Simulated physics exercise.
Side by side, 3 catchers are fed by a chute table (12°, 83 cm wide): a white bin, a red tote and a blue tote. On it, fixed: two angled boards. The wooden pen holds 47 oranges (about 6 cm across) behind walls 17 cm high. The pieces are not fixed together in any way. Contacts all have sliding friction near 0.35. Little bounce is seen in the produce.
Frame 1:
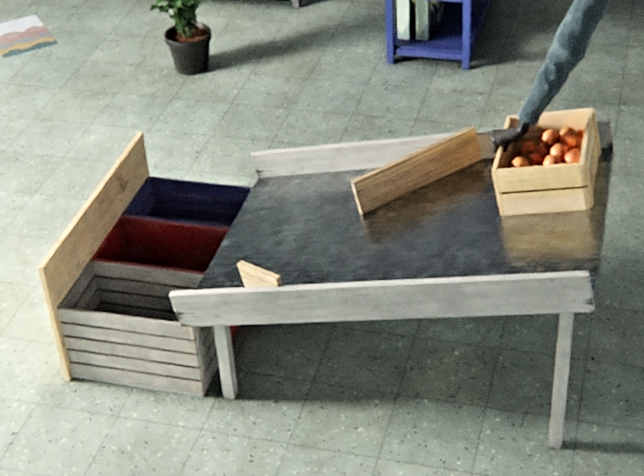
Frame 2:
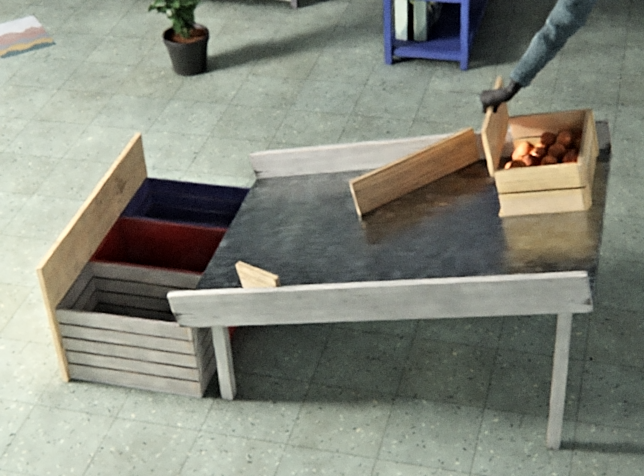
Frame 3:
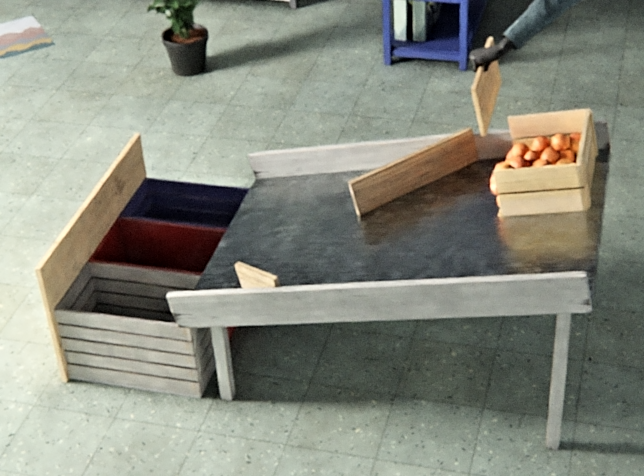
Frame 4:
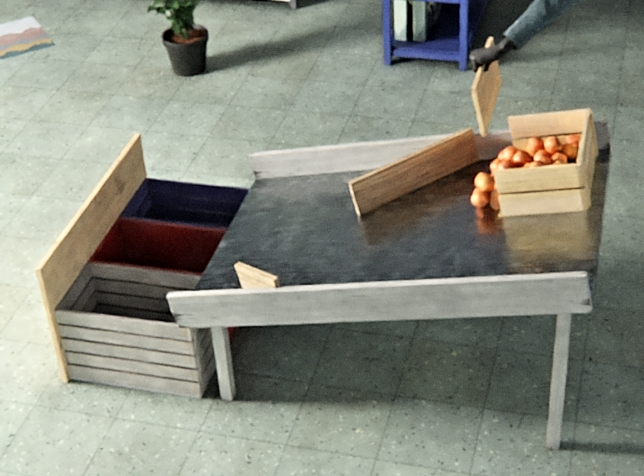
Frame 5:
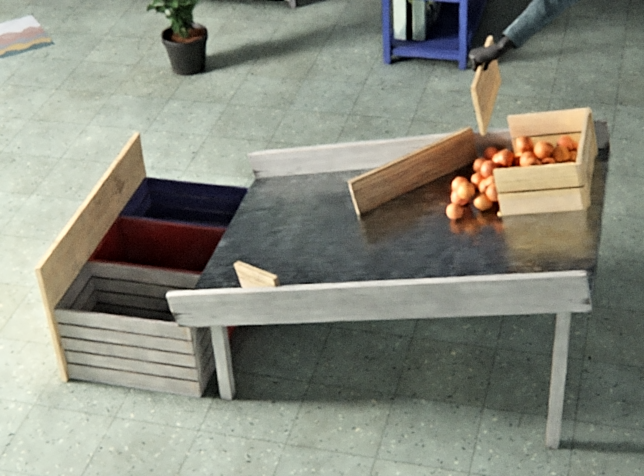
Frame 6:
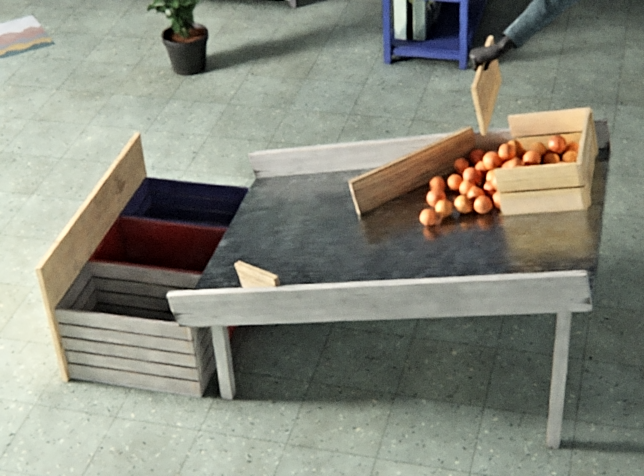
Oranges rolling out of a wooden pen and spreading leftward across a dark chute table after a gloved hand lifts away its side panel.
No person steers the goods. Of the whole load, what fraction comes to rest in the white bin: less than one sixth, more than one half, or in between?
That spot is left holding most of the load.
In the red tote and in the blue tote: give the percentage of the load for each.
35 and 0 %.
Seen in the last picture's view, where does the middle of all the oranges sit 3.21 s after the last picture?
Centre: Approx. (126, 335).
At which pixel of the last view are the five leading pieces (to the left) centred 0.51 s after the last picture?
The leading five average out near (311, 233).
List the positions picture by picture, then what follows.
In the first picture (we follow the rim corner now nearest the camera), wooden pen at (579, 164); white bin at (189, 325); nothing out yet.
In the second picture, wooden pen at (577, 164).
In the third picture, wooden pen at (576, 164).
In the fourth picture, wooden pen at (576, 165); 8 out, the lowest orange at (482, 195).
In the fifth picture, wooden pen at (576, 164); 14 out, the lowest orange at (461, 185).
In the sixth picture, wooden pen at (576, 163); white bin at (187, 326); 18 out, the lowest orange at (438, 185).
Then, 0.51 s after the last picture, 9 still in the wooden pen and 38 on the slope.
Then, 1.16 s after the last picture, 4 in the white bin, 3 in the red tote, 38 on the slope and 2 in the air.
Then, 2.05 s after the last picture, 22 in the white bin, 9 in the red tote, 14 on the slope and 2 in the air.
Outcome (3.21 s after the last picture), 30 in the white bin and 17 in the red tote. Asked share, 30 of 47, 64 per cent.
